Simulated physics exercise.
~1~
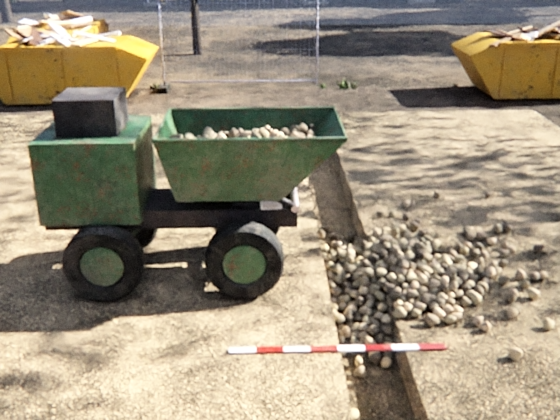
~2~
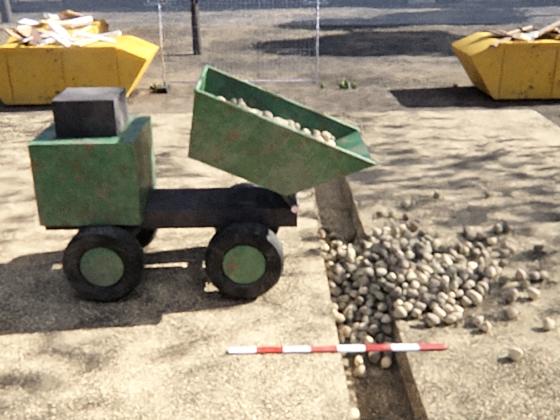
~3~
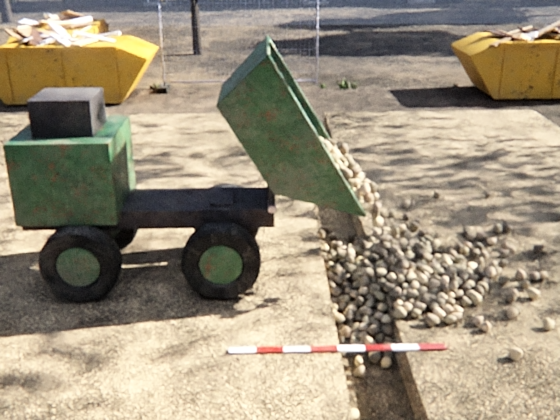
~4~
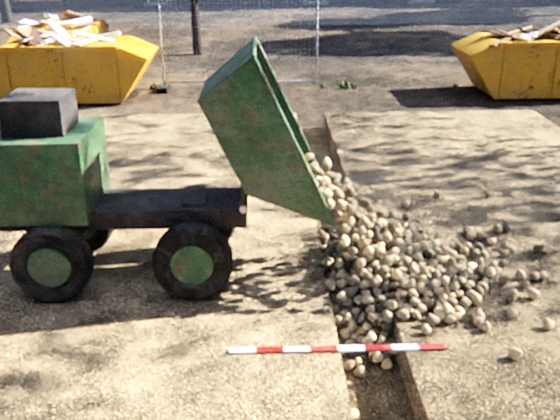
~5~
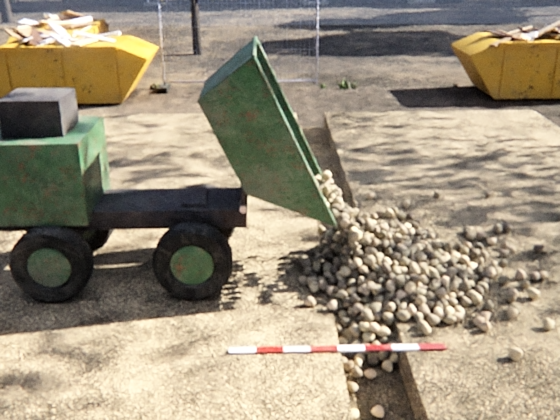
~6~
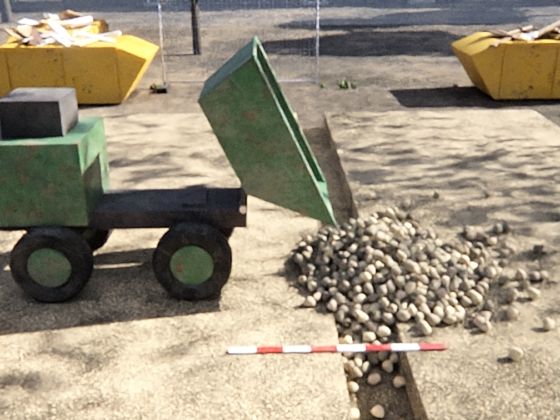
A green dump truck tipped its skip back and poured a load of rounded stones onto the pile lying across a trench, rolling a little to the left as it did, and ended still with the skip raised, empty, beside a bigger heap.
